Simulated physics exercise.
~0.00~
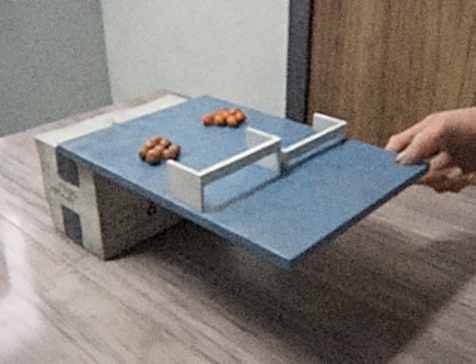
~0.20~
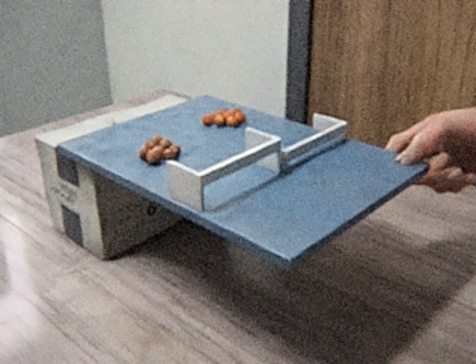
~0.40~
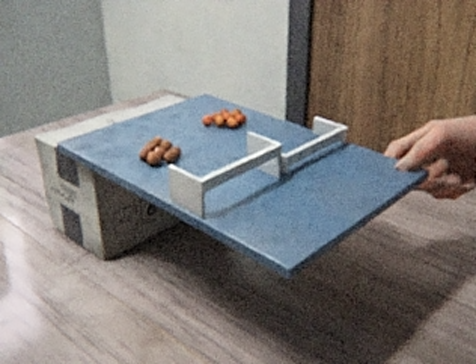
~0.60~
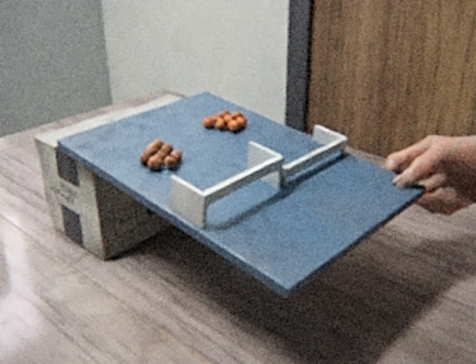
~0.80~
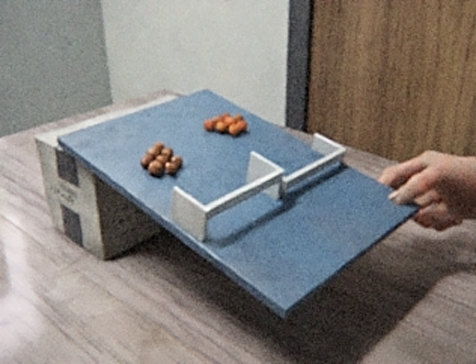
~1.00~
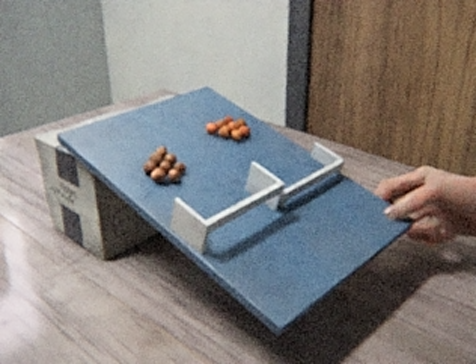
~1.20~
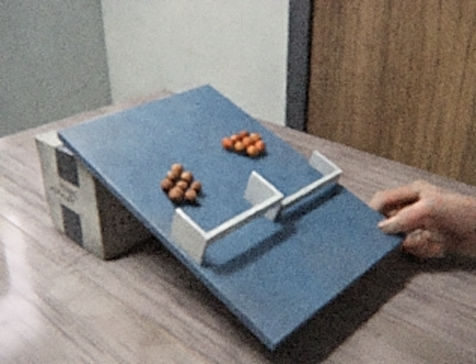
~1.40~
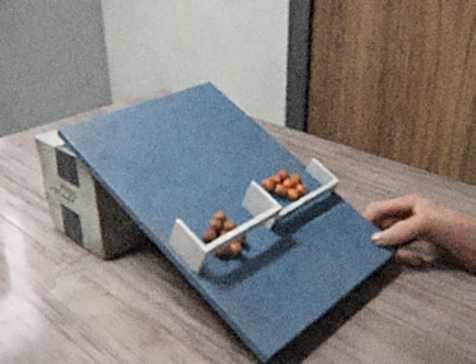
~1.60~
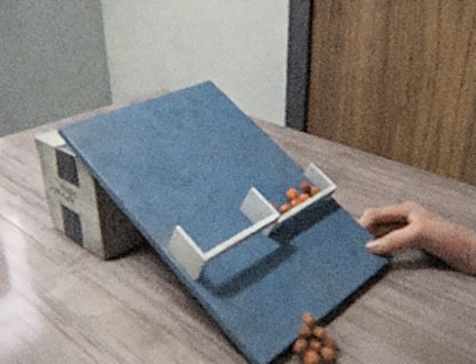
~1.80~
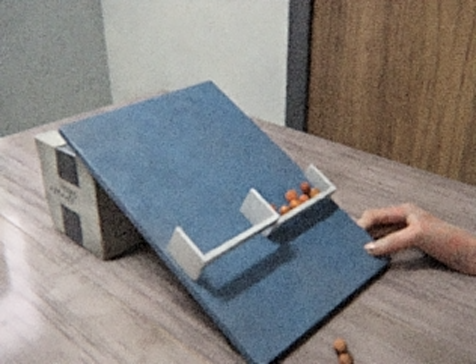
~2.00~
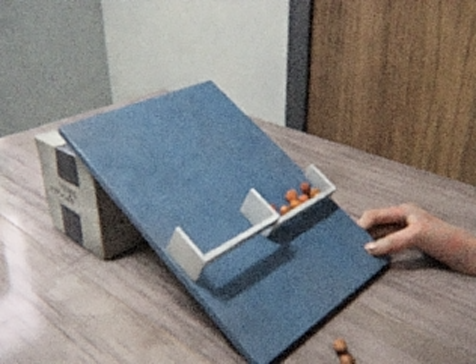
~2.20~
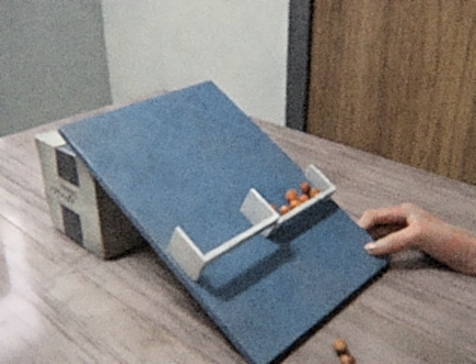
On a wood-grain tabletop, a blue board leans on a cardboard box at the left while a hand holds up its free right end. Two handfuls of small round pieces, brown in front and orange-red behind, sit upslope of two white bars. The hand slowly lowers the end, and both handfuls start sliding down as the slope steepens. The brown ones reach the front bar, pass beneath it and tumble off the low end onto the table. The orange-red ones stop against the back bar and stay gathered there, with the hand still beside the lowered board.
